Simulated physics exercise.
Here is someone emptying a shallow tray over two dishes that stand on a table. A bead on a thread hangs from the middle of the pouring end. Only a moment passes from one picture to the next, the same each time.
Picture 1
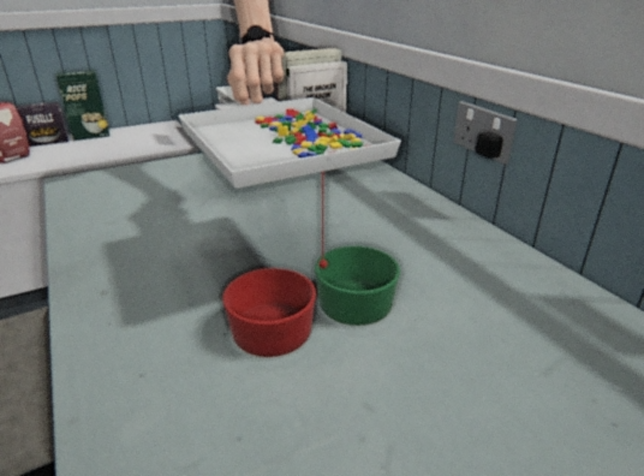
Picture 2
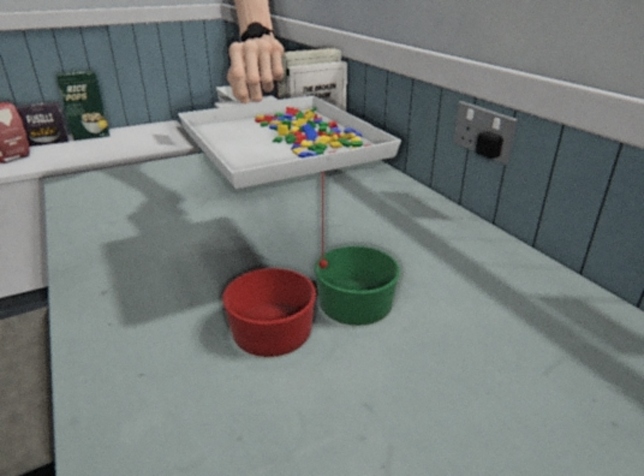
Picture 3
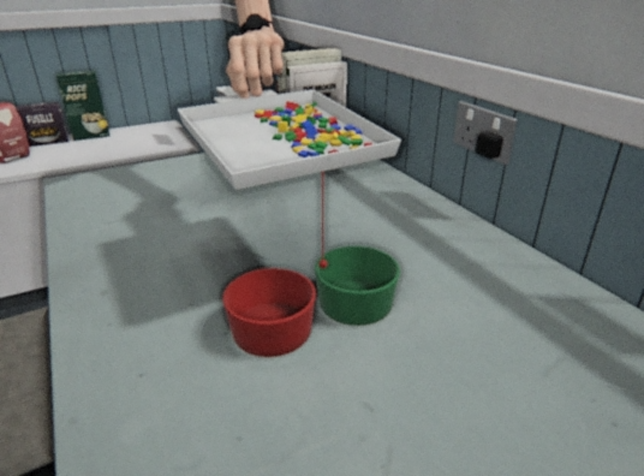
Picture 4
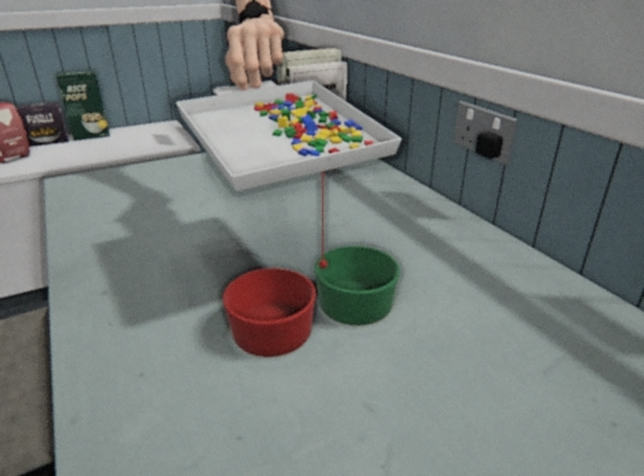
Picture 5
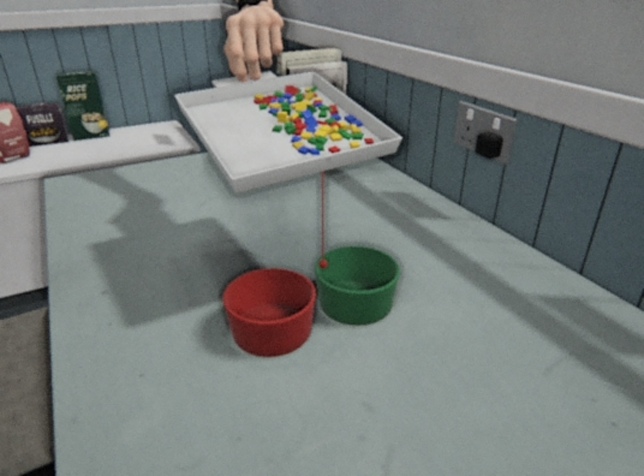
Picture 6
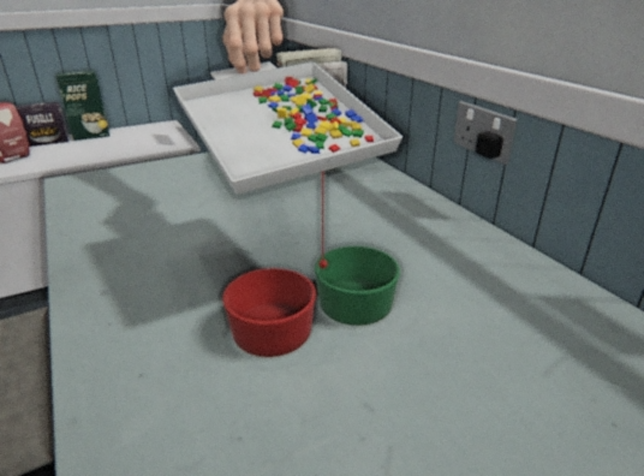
A hand with a dark wristband holds a shallow white tray of red, blue, yellow and green pieces above a pale table, seen from slightly above in a panelled room. Below stand a red dish and, to its right, a green one, with a small red bead hanging on a thread. The hand slowly raises the tray's far side, tilting it slightly, while the camera stays still.
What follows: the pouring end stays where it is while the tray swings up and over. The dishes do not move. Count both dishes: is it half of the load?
Together they catch over half.
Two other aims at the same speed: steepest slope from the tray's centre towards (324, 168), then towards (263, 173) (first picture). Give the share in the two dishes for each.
About 40 and 90 per cent.
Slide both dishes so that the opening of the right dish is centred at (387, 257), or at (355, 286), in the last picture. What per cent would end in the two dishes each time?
First some 50, then 80 per cent.
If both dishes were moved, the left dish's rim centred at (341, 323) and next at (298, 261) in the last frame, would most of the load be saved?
The first try: Below a half. The second: Less than half.
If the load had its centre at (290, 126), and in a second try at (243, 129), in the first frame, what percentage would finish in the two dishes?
First some 80, then 90 per cent.
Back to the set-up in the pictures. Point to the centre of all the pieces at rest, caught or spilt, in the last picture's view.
At about (284, 334).
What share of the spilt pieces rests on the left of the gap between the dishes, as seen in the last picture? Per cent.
Near 30 %.
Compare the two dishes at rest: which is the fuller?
That is the left-hand dish.
Just after the last frame, tray tipped steeply; every one on the tray.
A moment on, tray tipped right over; almost all on the tray; just a few in the left dish; just a few outside both; just a few in the air.
Further on, tray tipped past a quarter turn; roughly two thirds in the left dish; just a few in the right dish; roughly a third outside both.
When it is over, tray tipped past a quarter turn; roughly two thirds in the left dish; just a few in the right dish; roughly a third outside both.
